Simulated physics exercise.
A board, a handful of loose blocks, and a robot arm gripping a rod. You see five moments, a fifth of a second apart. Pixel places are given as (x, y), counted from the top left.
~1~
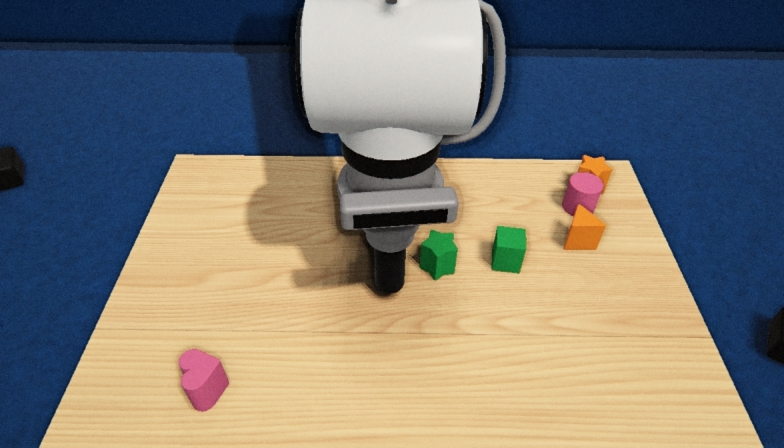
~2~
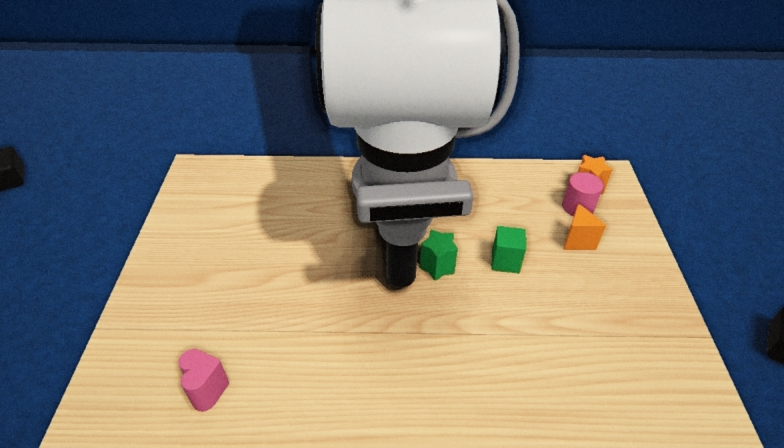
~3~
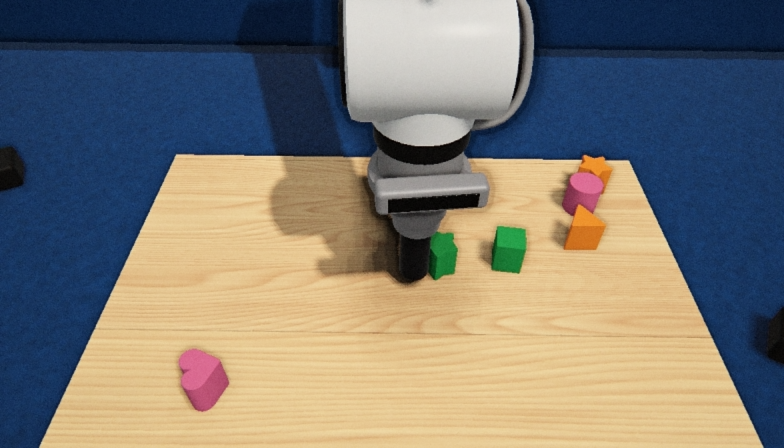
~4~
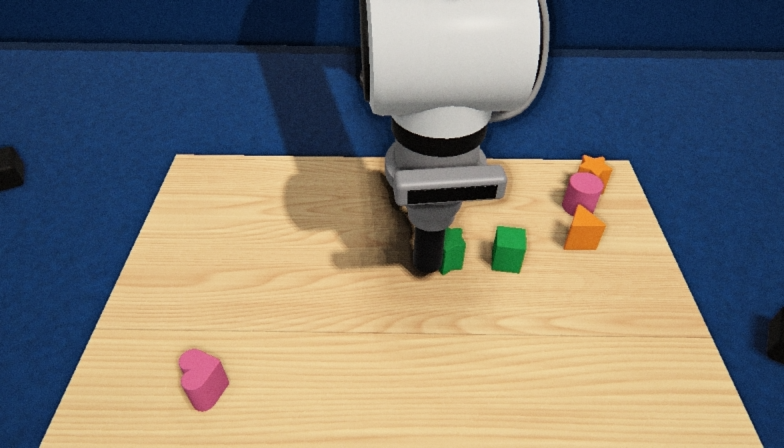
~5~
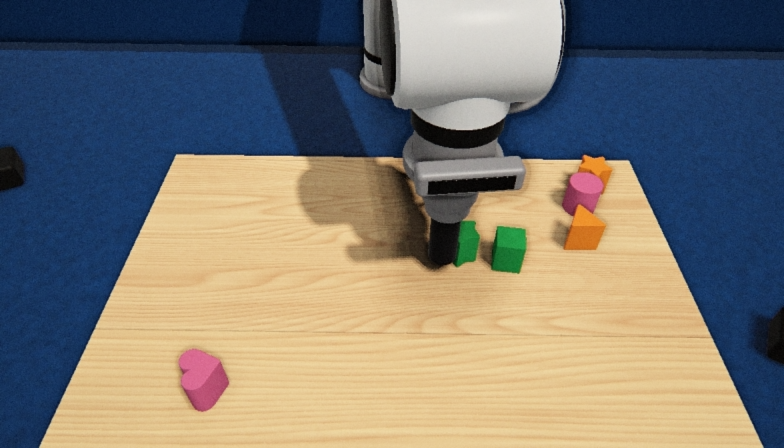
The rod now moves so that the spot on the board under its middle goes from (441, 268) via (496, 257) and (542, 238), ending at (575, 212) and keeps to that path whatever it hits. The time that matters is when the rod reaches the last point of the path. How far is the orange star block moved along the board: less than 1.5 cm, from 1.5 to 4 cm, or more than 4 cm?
Distance: 1.5 to 4 cm.
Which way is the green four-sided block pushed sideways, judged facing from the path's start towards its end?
The shift is rightward.
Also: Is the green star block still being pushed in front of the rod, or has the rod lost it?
Lost on the way.
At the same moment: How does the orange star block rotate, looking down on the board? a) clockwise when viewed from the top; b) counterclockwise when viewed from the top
Letter b.
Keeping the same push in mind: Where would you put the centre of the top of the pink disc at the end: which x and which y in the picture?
So, by the moment the path ends, you'll find the top centre of the pink disc at (598, 174).
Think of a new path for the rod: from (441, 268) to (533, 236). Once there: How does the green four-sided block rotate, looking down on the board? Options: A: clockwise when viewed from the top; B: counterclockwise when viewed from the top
Option A.
On the path given first. One third of the way, rod at (499, 246); green star block at (491, 214), turned 65° anticlockwise; green four-sided block at (532, 235).
Two thirds of the way, rod at (547, 226); green star block at (494, 212), turned 80° anticlockwise; green four-sided block at (564, 234), turned 45° clockwise.
At the end, rod at (579, 201); green star block at (494, 212), turned 80° anticlockwise; green four-sided block at (564, 234), turned 45° clockwise; pink disc at (598, 174); orange star block at (601, 157), turned 25° anticlockwise.
